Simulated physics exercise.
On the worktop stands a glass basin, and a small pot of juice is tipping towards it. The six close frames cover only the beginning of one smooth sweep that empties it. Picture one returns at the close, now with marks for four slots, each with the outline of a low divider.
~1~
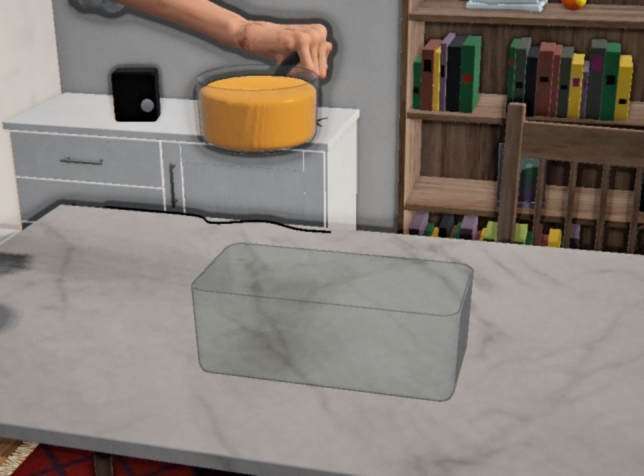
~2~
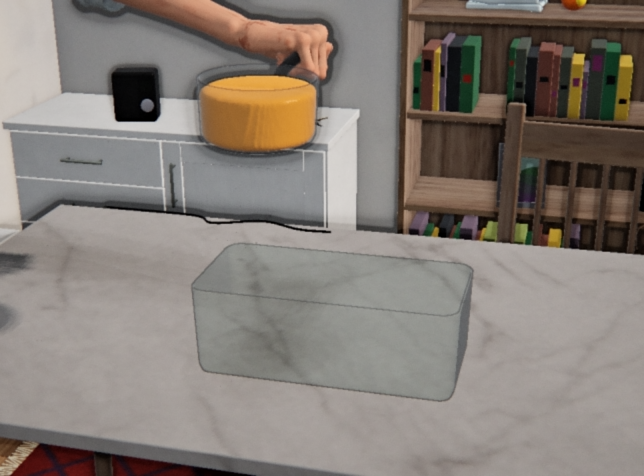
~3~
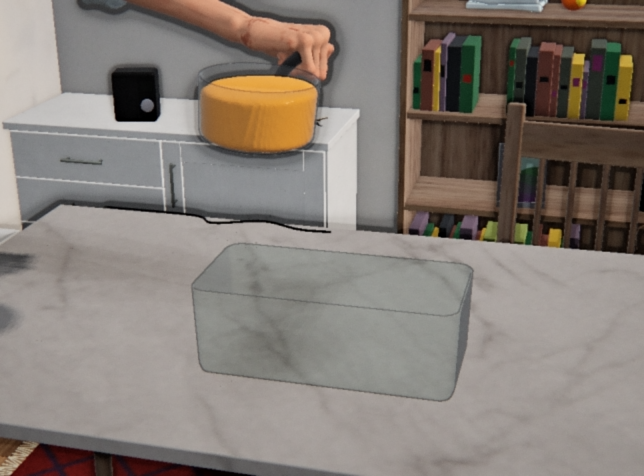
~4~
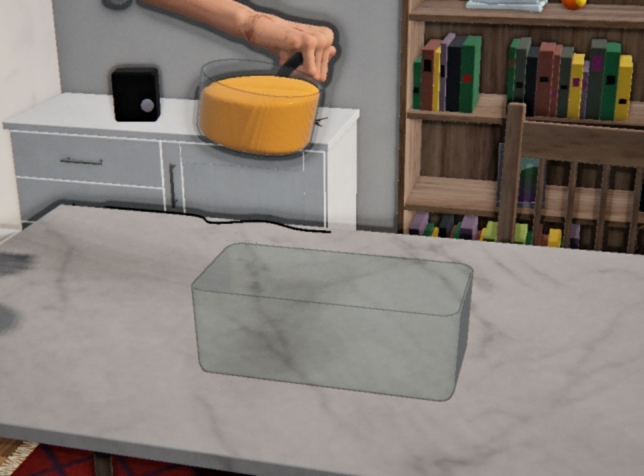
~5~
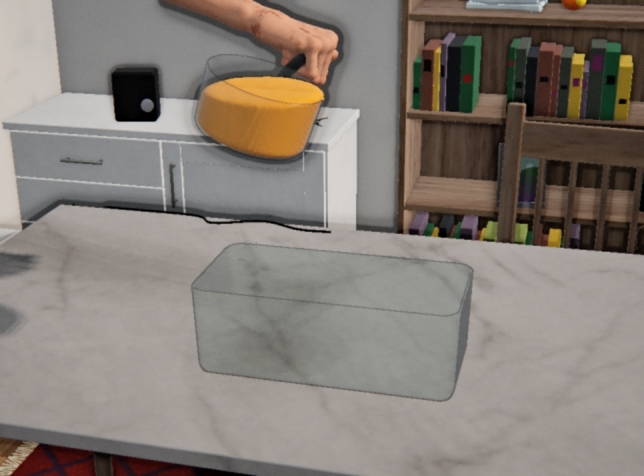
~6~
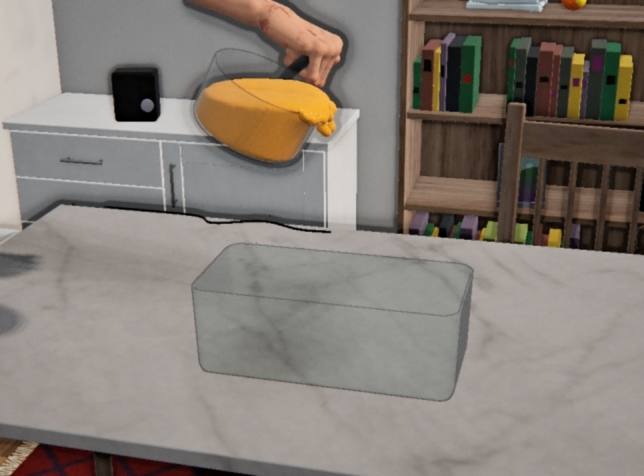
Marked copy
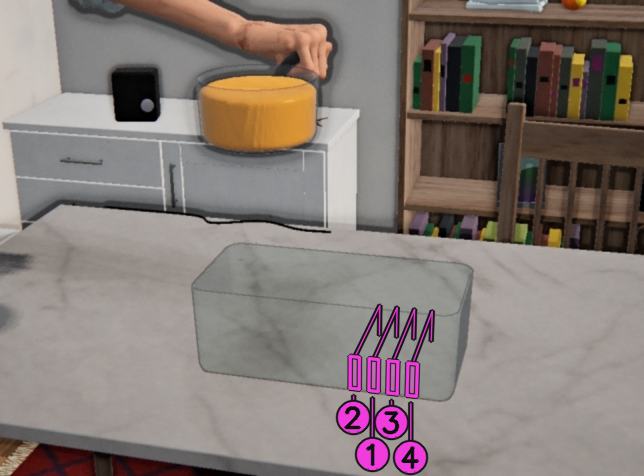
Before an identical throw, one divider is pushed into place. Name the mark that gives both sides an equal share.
I would pick slot 1.
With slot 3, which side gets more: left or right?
The left side.
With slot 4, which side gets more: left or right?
The left side.
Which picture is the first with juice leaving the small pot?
Picture 5.
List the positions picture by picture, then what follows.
Upright, lip at (313, 79); basin from (200, 367) to (454, 399); nothing has left yet.
Upright, lip at (314, 80); nothing has left yet.
Tipped about 5°, lip at (316, 84); nothing has left yet.
Tipped about 11°, lip at (318, 90); nothing has left yet.
Tipped about 18°, lip at (320, 99); juice is over the lip, down to (320, 99).
Tipped about 27°, lip at (321, 109); juice is over the lip, down to (327, 132).
On the marked copy, 1 at (372, 398); 2 at (353, 395); 3 at (391, 400); 4 at (410, 403).
Choosing 1, about 46 % ends left of the wall and 52 % right of it.
Choosing 2, about 32 % ends left of the wall and 67 % right of it.
Choosing 3, about 72 % ends left of the wall and 26 % right of it.
Choosing 4, about 94 % ends left of the wall and 4 % right of it.
